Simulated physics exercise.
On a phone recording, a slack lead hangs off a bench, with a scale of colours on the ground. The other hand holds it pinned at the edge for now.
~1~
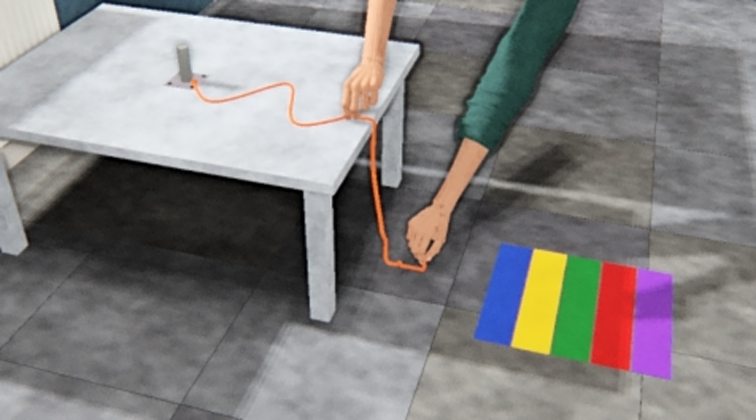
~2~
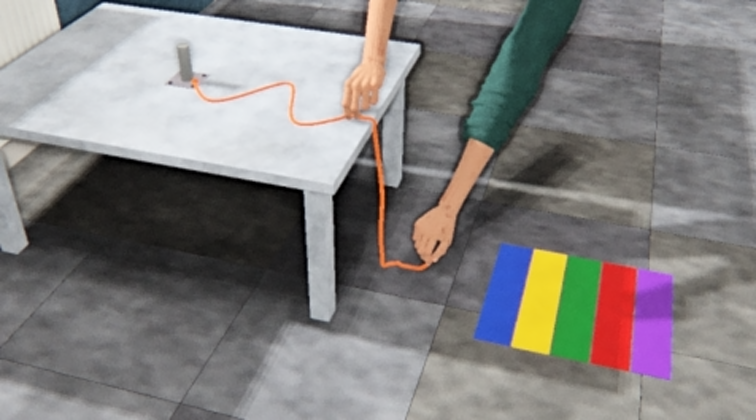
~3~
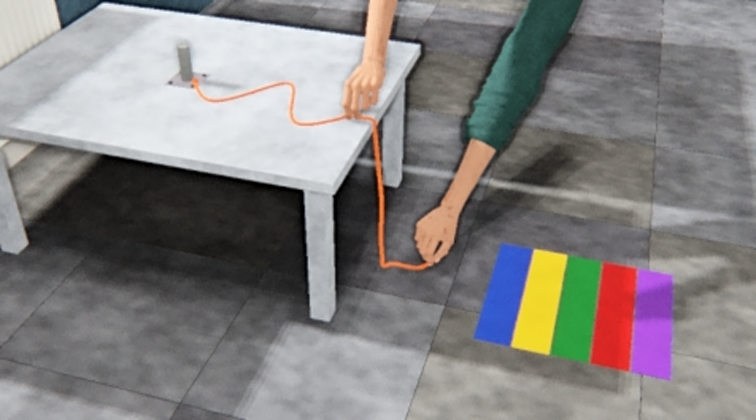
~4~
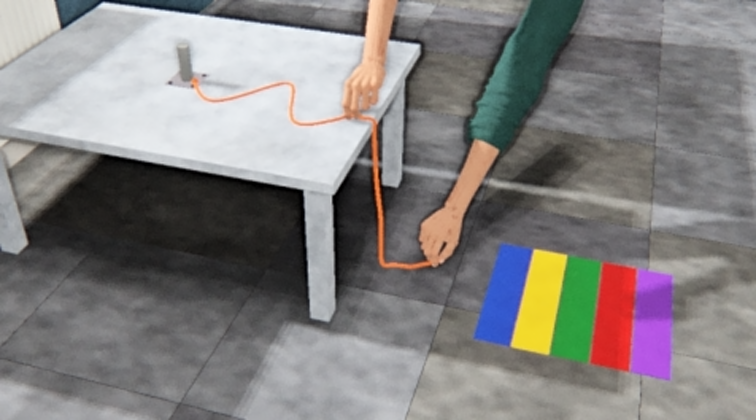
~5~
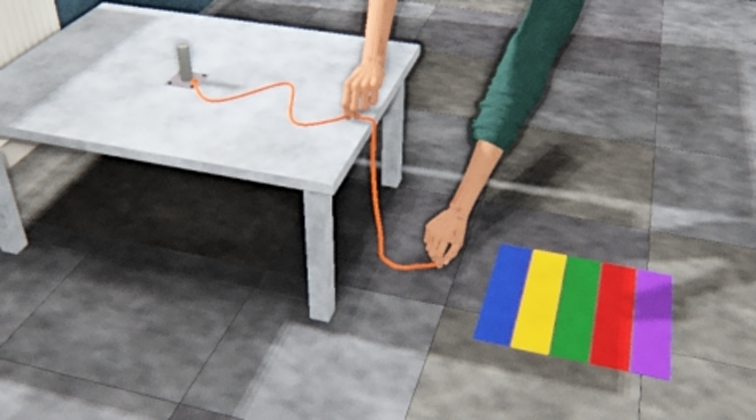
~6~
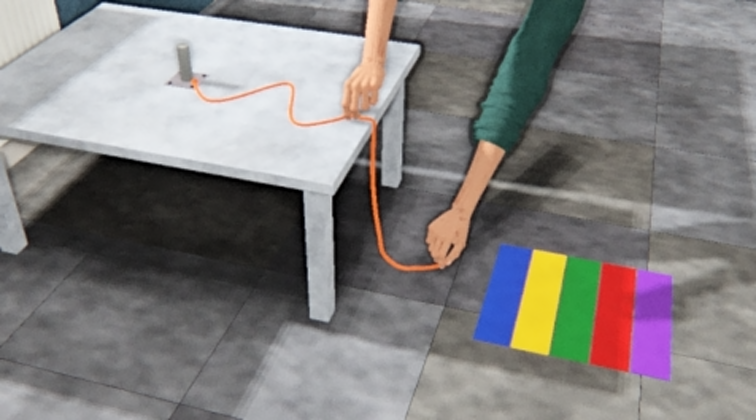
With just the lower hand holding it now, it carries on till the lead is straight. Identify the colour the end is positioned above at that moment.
It is positioned above purple.
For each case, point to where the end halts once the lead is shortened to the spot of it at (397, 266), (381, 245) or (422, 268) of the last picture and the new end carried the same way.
Going through them in turn gives (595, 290), (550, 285) and finally (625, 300).
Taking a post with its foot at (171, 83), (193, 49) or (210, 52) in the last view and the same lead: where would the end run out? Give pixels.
The places come out near (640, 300), (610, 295) and (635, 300).
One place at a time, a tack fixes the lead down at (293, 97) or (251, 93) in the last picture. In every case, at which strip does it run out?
Green; red.
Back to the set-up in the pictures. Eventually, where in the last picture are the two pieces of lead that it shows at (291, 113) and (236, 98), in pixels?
First: (374, 117). Second: (262, 93).
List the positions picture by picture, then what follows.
End (425, 259); blue (497, 323); yellow (535, 330); green (573, 338); red (612, 346); purple (652, 355), in the first frame.
End (431, 260); lead through (203, 97) (274, 86) (292, 117) (364, 118) (382, 187) (382, 253), in the second frame.
End (433, 261), in the third frame.
End (437, 262); lead through (203, 97) (274, 86) (292, 117) (364, 118) (377, 187) (381, 253), in the fourth frame.
End (442, 263), in the fifth frame.
End (445, 263); lead through (202, 97) (274, 86) (291, 117) (364, 119) (373, 187) (383, 253), in the sixth frame.
Soon after, end near (579, 290); over green.
Then, end near (629, 299); over red.
At full stretch, end near (657, 305); over purple. It gets as far as the purple strip.
